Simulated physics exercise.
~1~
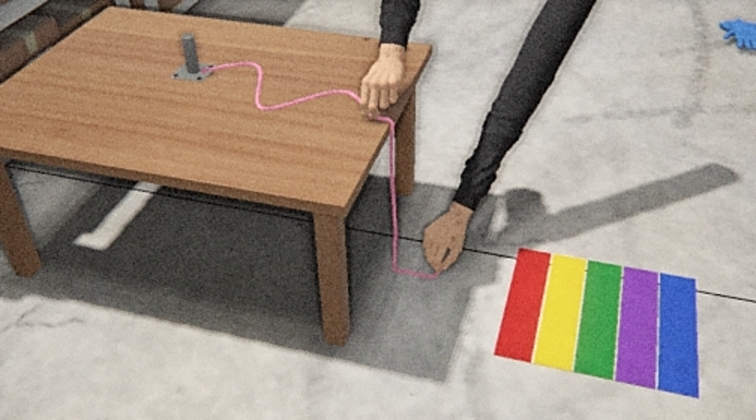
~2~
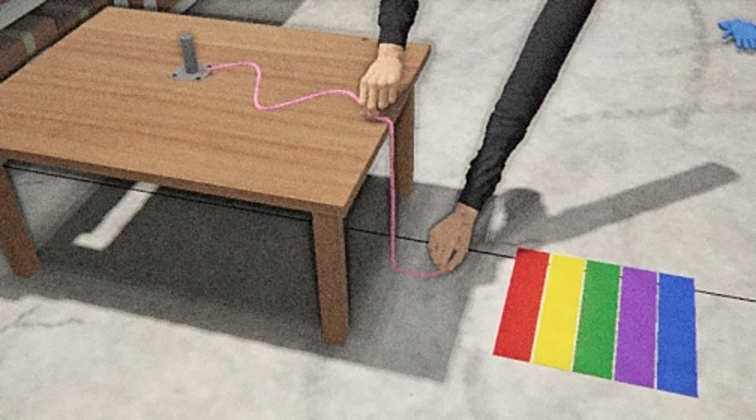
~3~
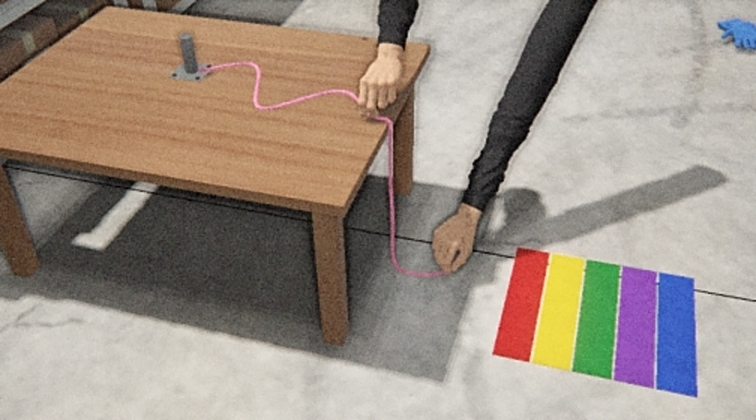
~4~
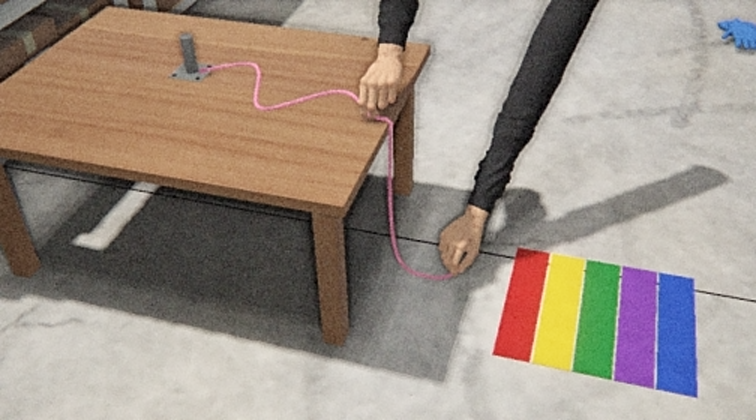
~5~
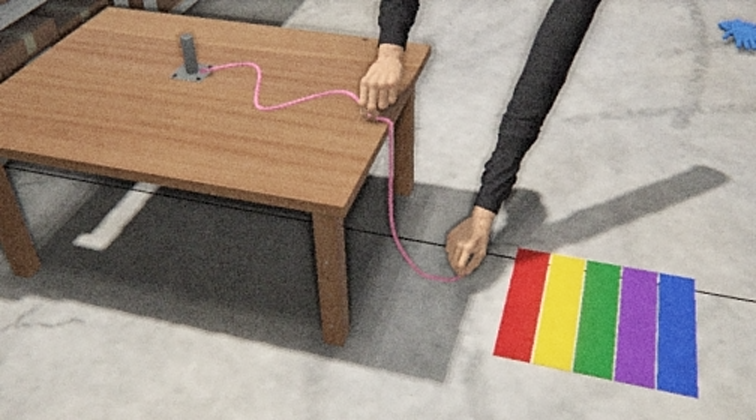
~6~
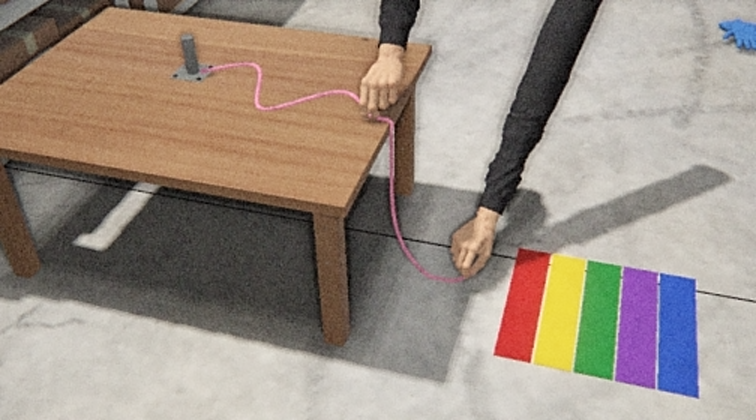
To begin with, a pink cord lies in loose bends across a low wooden table, one hand pinching it at the edge while another holds its hanging end near the floor. The lower hand then moves the end slightly rightward, nearer the coloured strips, while the cord on the tabletop stays still.
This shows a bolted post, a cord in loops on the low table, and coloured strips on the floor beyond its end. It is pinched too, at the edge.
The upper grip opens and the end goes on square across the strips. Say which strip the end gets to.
It gets to the blue strip.
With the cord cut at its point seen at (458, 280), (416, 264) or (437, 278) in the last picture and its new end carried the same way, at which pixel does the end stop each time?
The pixels are (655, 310), (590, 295) and (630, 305), in the order of the tries.
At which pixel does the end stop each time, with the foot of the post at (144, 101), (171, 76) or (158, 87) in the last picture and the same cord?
You'd get roughly (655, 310), (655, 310) and (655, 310), one for each try.
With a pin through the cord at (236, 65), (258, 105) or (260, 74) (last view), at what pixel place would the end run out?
That would be (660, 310) for the first, (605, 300) for the second and (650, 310) for the third.
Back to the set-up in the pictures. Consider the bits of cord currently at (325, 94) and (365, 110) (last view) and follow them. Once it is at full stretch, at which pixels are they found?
At (392, 117) for the first, at (446, 152) for the second.
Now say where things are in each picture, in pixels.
In the first frame, end (441, 268); red (516, 337); yellow (556, 345); green (595, 353); purple (637, 362); blue (678, 370).
In the second frame, end (447, 269); cord through (238, 65) (256, 97) (324, 94) (381, 119) (393, 190) (393, 255).
In the third frame, end (451, 270).
In the fourth frame, end (457, 271); cord through (238, 65) (256, 97) (324, 94) (381, 119) (390, 190) (397, 255).
In the fifth frame, end (465, 273).
In the sixth frame, end (469, 274); cord through (239, 65) (257, 97) (325, 94) (382, 119) (392, 190) (410, 256).
A little later, end near (608, 300); over green.
Next, end near (653, 308); over purple.
When it is tight, end near (679, 313); over blue. It gets as far as the blue strip.
